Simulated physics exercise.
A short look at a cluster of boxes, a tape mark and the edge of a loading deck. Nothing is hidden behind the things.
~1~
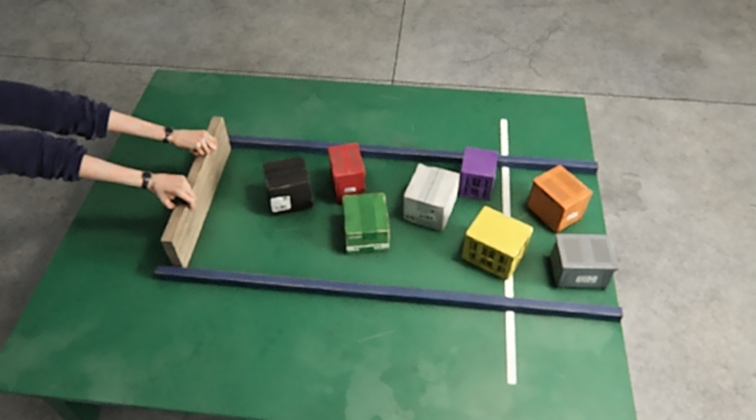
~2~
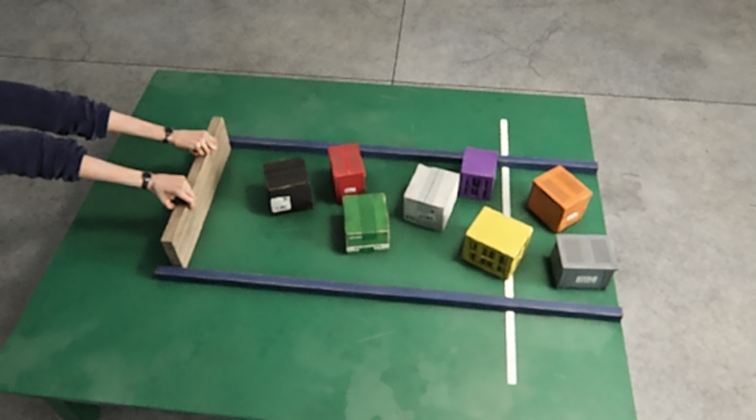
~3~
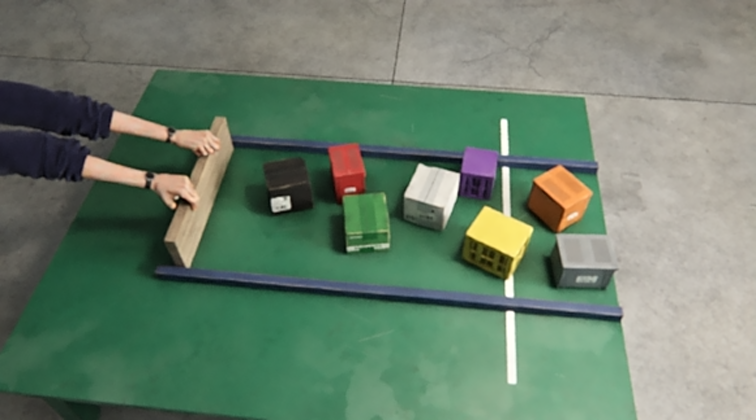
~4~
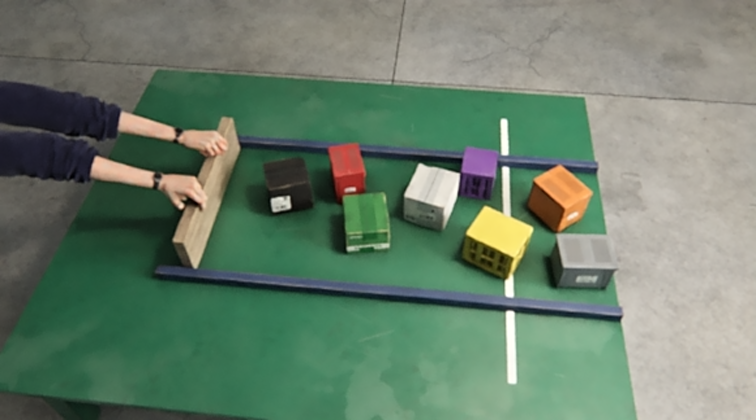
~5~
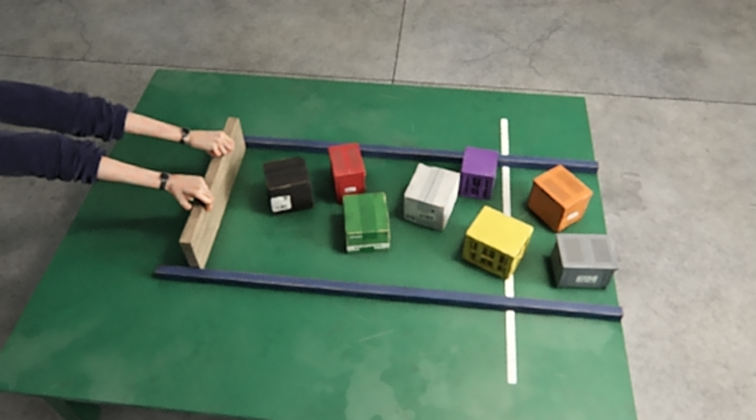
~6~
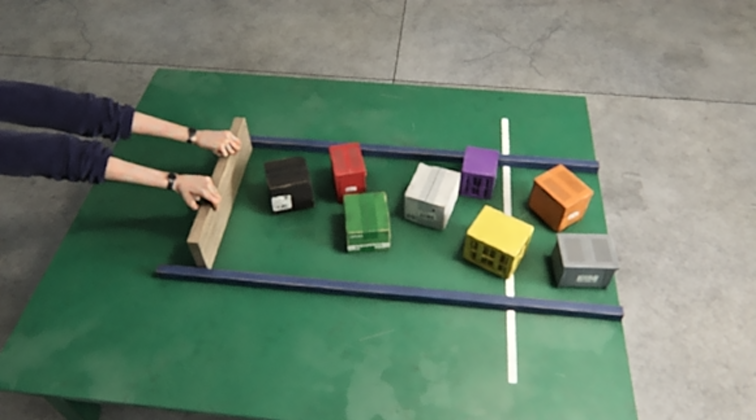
The video shows two hands holding a wooden plank at the left of a green table and sliding it slightly right toward black, red, green, white, purple, yellow, orange and grey boxes, which stay practically still near a pale tape line.
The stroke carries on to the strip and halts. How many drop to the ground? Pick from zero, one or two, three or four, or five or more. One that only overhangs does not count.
Here the number that fall off is one or two.
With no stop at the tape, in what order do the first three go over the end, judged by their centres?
In order: The grey tote, the orange tote, the yellow crate.
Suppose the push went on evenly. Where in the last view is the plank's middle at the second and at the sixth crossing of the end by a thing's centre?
First at (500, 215), next at (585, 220).
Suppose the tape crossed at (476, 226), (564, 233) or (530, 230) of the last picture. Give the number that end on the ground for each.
In that order 0, 5 and 2.
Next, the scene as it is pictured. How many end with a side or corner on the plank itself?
It touches 3.
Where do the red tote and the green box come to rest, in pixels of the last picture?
The red tote at (530, 174), the green box at (538, 265).
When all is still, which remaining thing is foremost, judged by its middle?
It is the yellow crate.
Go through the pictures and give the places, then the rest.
In the first frame, grey tote (582, 262); orange tote (558, 200); yellow crate (496, 243); plank (200, 189); tape (507, 229).
In the second frame, orange tote (558, 200); red tote (347, 174).
In the third frame, yellow crate (497, 243); green box (366, 223).
In the fourth frame, grey tote (582, 262); plank (210, 190).
In the fifth frame, orange tote (558, 200); black parcel (289, 185).
In the sixth frame, grey tote (583, 261); orange tote (559, 199); yellow crate (497, 243); plank (223, 190); tape (508, 228).
A little later, none off yet; grey tote at rest near (583, 261); orange tote at rest near (559, 199); yellow crate at rest near (497, 243).
Next, none off yet; grey tote shifted a little near (598, 263); orange tote shifted a little near (570, 201); yellow crate shifted about its own width near (538, 249).
When it is over, the number that fall off is one or two; down, orange tote and grey tote.
